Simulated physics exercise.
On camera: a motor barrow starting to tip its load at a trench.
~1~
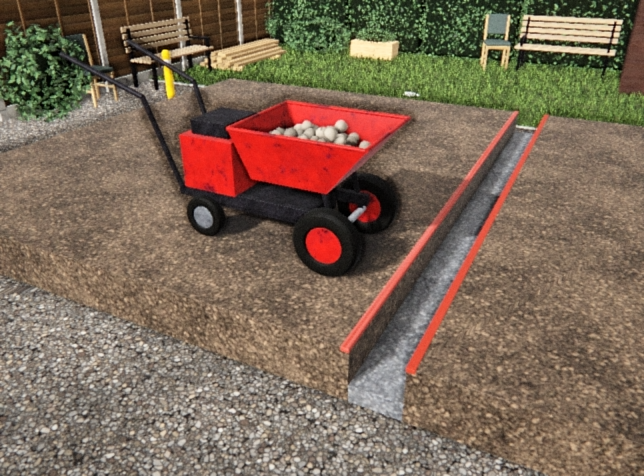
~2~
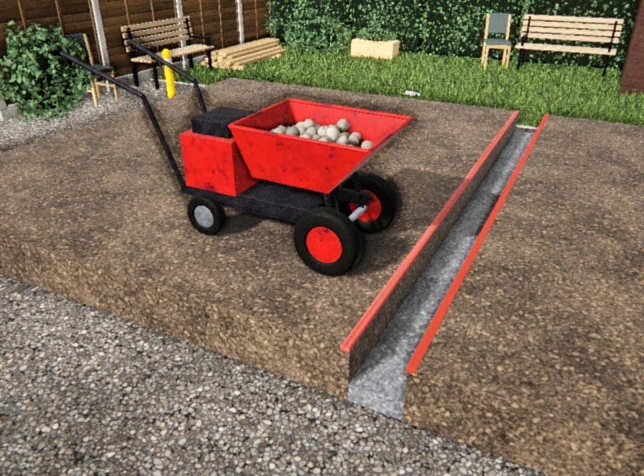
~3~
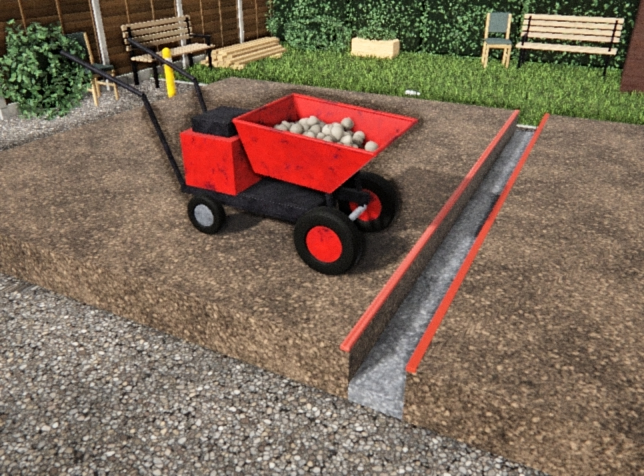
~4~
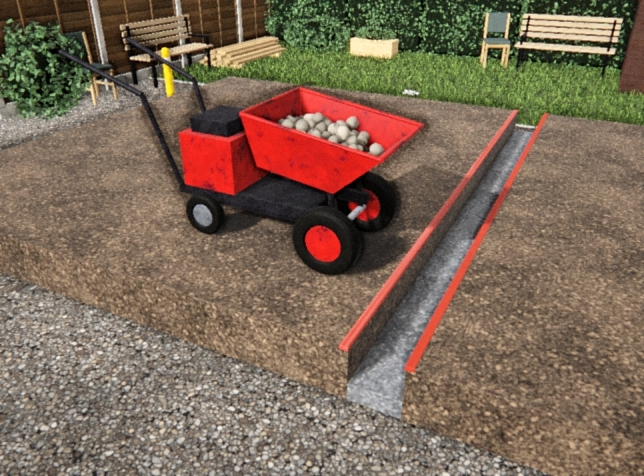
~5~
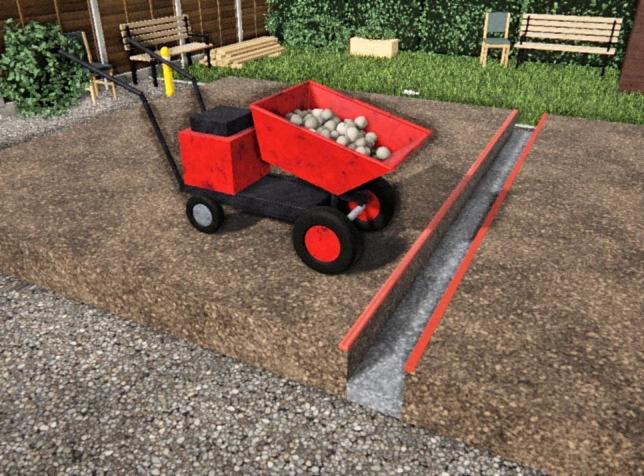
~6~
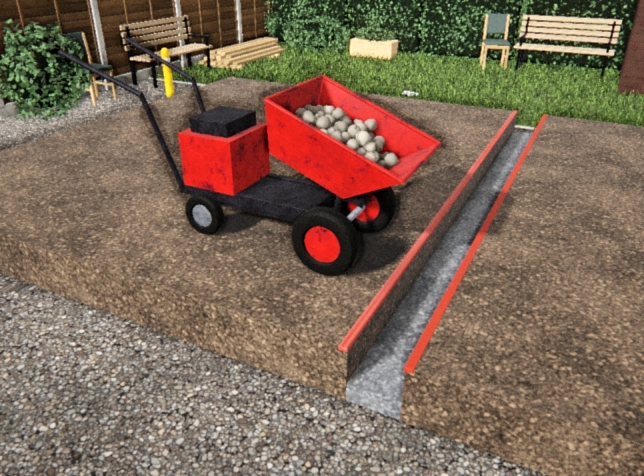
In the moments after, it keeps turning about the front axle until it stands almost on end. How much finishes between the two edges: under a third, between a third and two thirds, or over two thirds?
Between the edges lies under a third of the load.
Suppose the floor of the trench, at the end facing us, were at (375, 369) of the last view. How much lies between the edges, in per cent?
Roughly 10 in a hundred.
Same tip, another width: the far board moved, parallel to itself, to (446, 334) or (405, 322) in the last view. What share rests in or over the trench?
Near 60 % and 0 %.
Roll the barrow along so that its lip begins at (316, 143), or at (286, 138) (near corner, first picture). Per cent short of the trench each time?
About 0 and 20 per cent.
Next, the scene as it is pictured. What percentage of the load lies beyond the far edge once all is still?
Roughly 65 in a hundred.
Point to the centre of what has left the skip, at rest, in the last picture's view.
Roughly at (494, 280).
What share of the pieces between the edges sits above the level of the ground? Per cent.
Near 15 %.
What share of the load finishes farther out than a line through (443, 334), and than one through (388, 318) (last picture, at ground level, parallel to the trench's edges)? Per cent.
The first gives 60 %, the second 80 %.
Soon, skip tipped steeply; all in the skip.
A while on, skip tipped right over; about half in the skip; a small part in or heaped over the trench; about half beyond it; a stray few falling.
Towards the end, skip tipped right over; about a quarter in the skip; a small part in or heaped over the trench; about two thirds beyond it.
Finally, skip tipped right over; about a quarter in the skip; a small part in or heaped over the trench; about two thirds beyond it.
